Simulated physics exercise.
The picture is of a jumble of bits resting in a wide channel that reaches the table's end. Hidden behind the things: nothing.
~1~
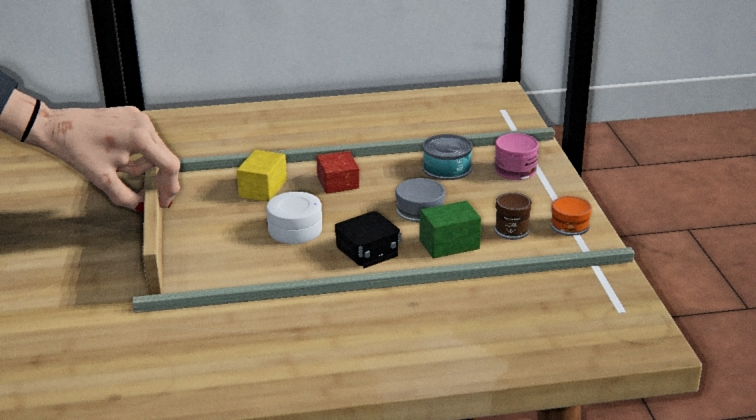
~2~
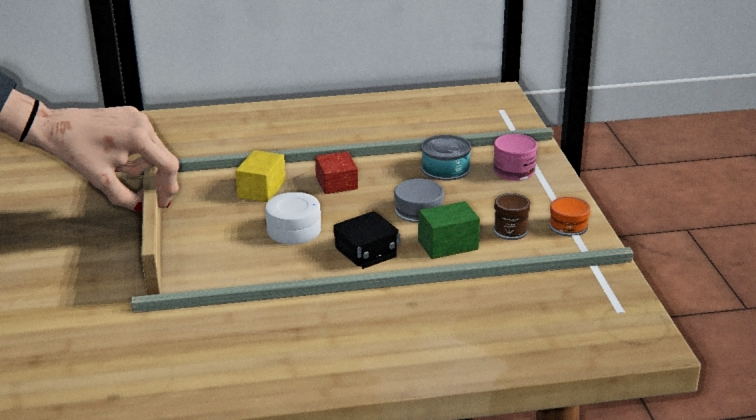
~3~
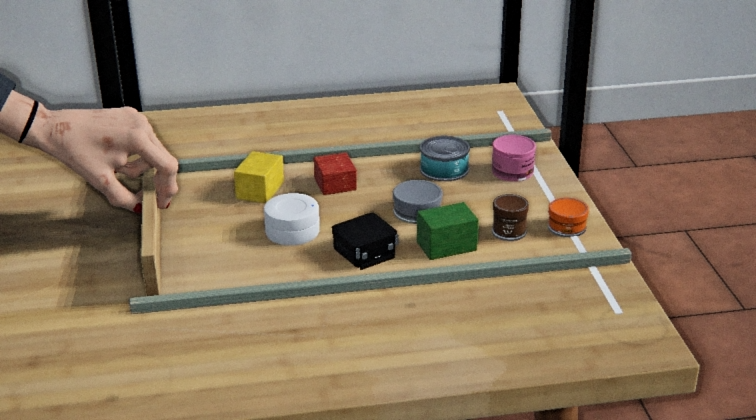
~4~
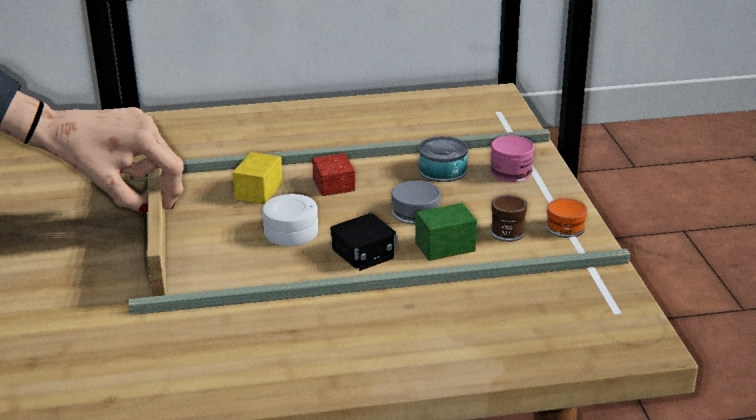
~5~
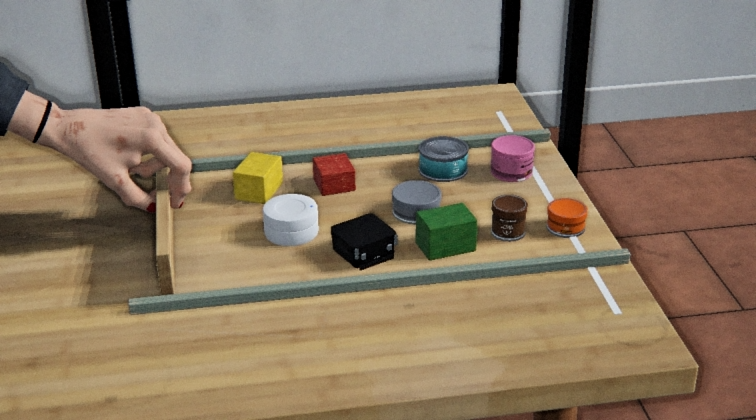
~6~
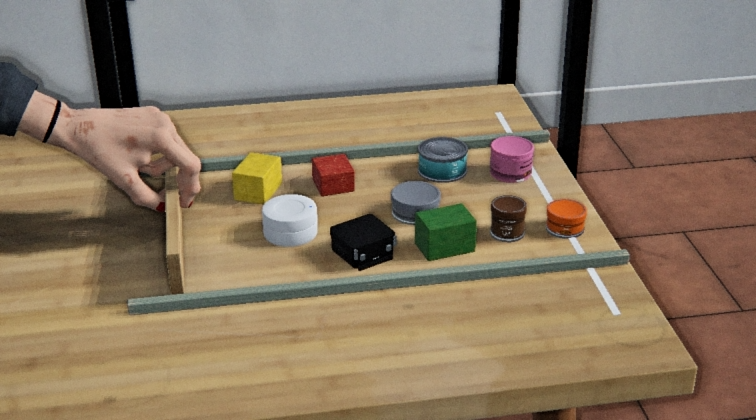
A hand held a small wooden board upright at the left of a tabletop channel, then slid it slightly right toward a jumble of colourful blocks and little pots, which stayed where they were.
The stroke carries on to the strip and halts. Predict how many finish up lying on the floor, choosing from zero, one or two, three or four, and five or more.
My prediction is five or more.
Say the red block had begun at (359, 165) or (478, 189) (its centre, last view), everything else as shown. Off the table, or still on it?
In turn it goes down, then goes down.
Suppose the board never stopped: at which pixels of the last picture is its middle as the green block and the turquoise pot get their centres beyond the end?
Approx. (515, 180) for the first, approx. (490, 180) for the second.
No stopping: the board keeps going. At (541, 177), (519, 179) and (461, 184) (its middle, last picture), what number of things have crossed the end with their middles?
Over the end: 6, 5, 1.
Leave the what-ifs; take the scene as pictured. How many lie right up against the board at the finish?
4 end up touching it.
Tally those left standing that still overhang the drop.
I'd say 3 of them.
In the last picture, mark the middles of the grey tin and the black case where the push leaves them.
(564, 175), and the other (596, 226).
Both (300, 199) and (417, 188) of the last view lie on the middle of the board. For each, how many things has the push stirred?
So far 3, and 10 at the second.
Soon after, none off yet; orange pot at rest near (566, 218); pink tub at rest near (511, 159); brown pot at rest near (508, 219).
Then, none off yet; orange pot moved about its own width near (589, 217); pink tub moved about its own width near (544, 160); brown pot moved about its own width near (553, 214).
At rest, the number that fall off is five or more; fallen, red block, green block, turquoise pot, brown pot, pink tub and orange pot.
